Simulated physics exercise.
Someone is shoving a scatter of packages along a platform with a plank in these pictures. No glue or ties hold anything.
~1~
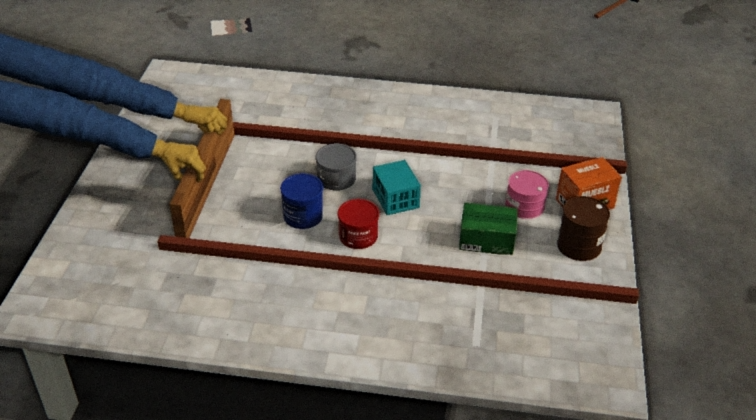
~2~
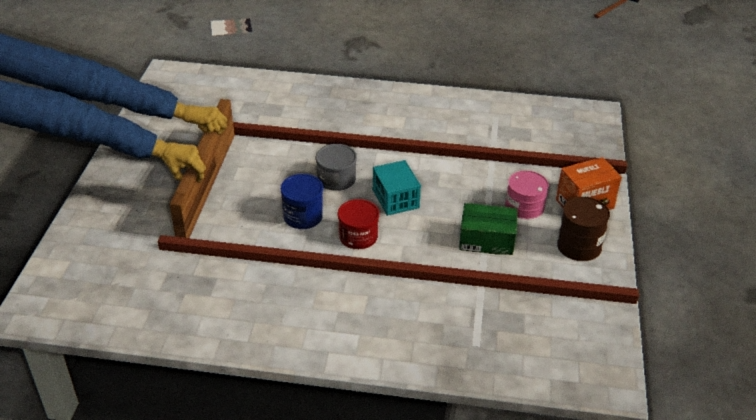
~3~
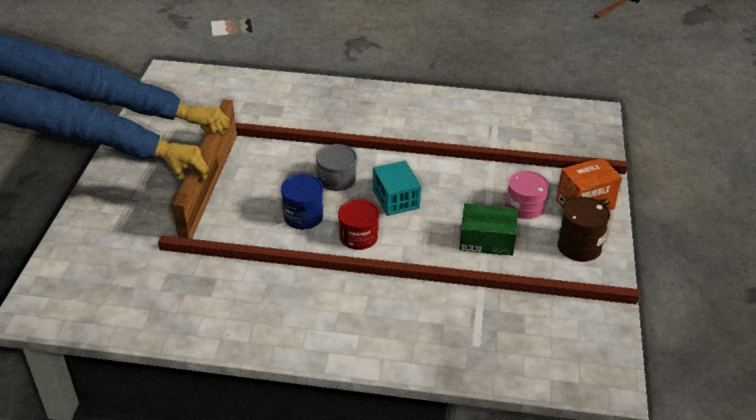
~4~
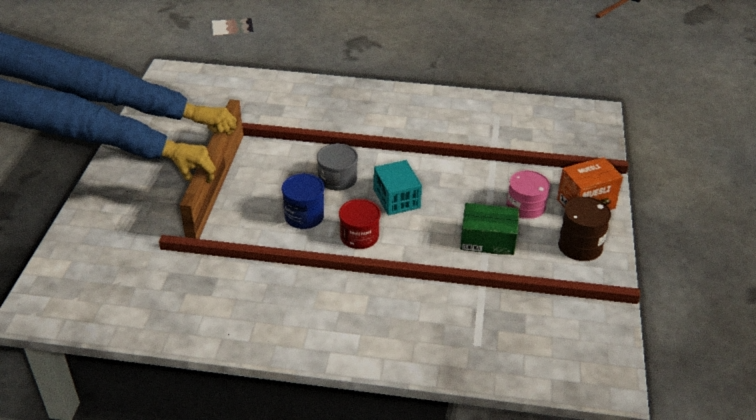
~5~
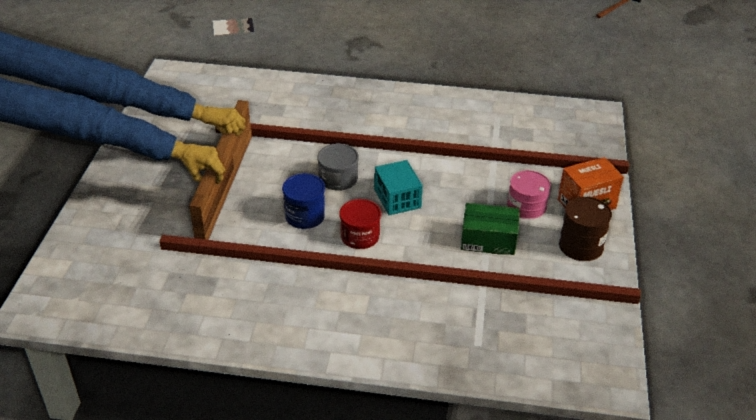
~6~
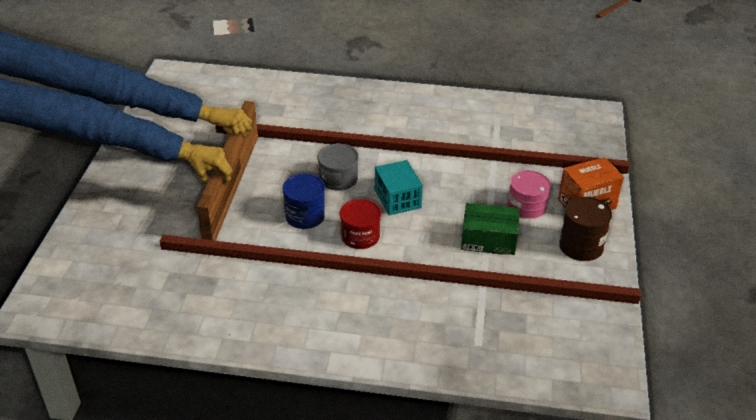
We see gloved hands in blue sleeves push a wooden plank slightly to the right between two red rails on a table, while the scattered pails, canisters and boxes ahead of it stay practically still.
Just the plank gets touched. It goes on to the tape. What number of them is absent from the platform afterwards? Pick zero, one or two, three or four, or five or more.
Zero of them.
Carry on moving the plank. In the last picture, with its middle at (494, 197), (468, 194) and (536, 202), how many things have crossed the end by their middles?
0; 0; 2.
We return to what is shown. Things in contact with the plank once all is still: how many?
Count: 3.
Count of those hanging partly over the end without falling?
That adds up to 0.
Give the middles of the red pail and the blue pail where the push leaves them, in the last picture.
The red pail at (507, 253), the blue pail at (510, 222).
Soon after, none off yet; orange box at rest near (590, 189); brown canister at rest near (585, 229); pink canister at rest near (529, 194).
In the end, the number that fall off is zero.
